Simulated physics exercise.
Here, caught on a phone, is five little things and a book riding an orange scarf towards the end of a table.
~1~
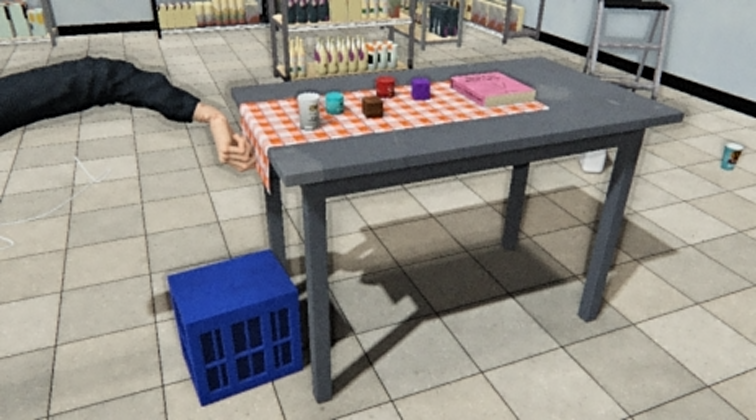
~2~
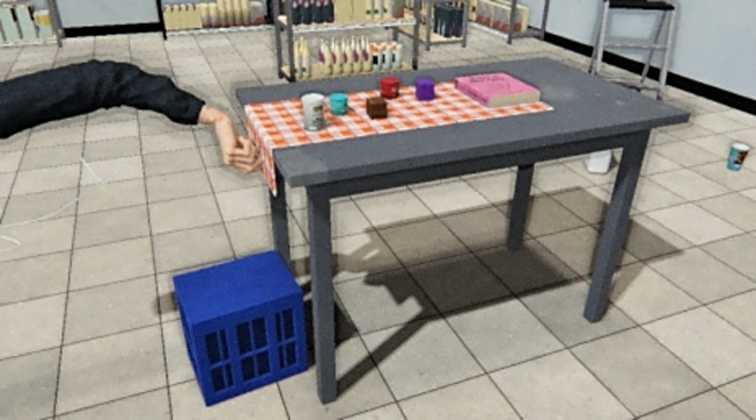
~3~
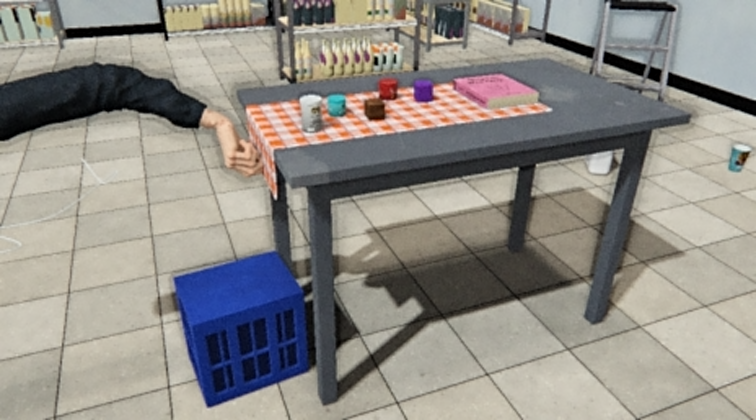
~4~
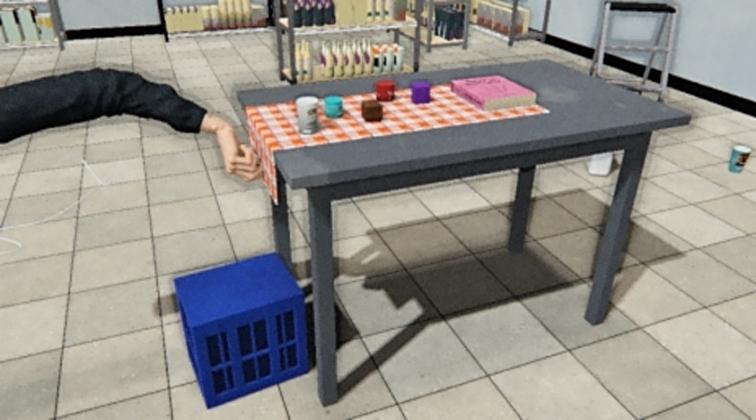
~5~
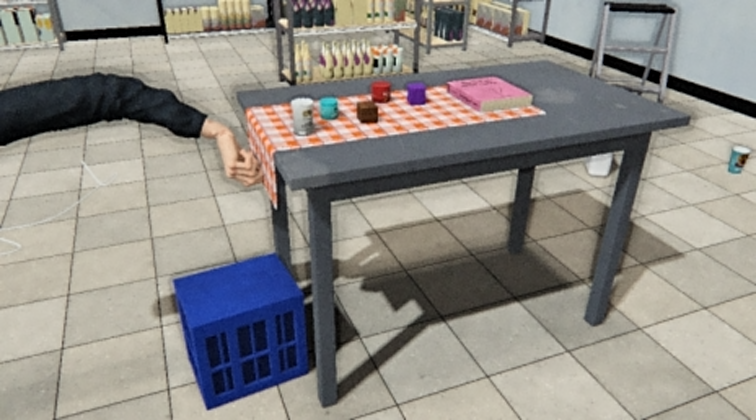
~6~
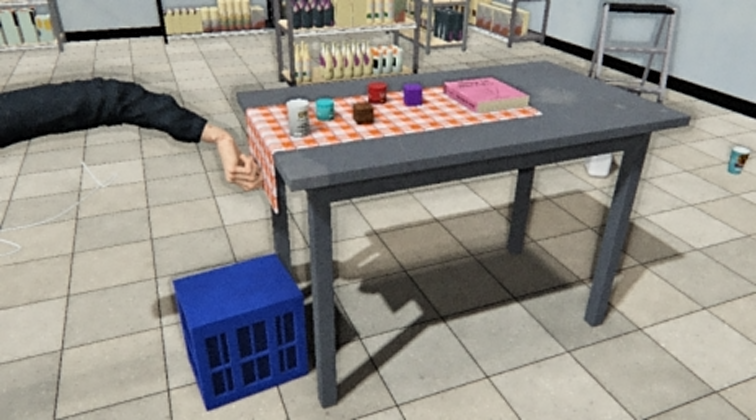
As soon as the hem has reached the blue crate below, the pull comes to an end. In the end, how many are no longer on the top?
The tally of things that come off will be three.
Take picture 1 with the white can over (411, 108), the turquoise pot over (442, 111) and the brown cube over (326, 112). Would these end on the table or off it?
The white can keeps its place on top, the turquoise pot remains up, the brown cube goes over.
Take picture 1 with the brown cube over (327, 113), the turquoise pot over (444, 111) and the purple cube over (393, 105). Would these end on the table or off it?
Brown cube gone, turquoise pot stays, purple cube stays.
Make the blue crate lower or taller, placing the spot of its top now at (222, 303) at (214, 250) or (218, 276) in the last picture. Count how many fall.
We'd get 1 in the first case and 2 in the second.
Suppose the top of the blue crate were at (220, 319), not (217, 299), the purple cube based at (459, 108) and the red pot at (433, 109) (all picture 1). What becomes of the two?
Result: Purple cube still there, red pot still there.
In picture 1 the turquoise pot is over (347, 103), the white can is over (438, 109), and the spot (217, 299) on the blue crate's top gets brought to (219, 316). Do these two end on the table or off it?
As for the turquoise pot, it leaves the top; as for the white can, it holds its spot.
A little later, hem near (266, 243); white can gone.
Next, hem near (268, 272); white can, turquoise pot and brown cube gone.
When it is over, hem on the crate; white can, turquoise pot and brown cube gone. It carries off three.
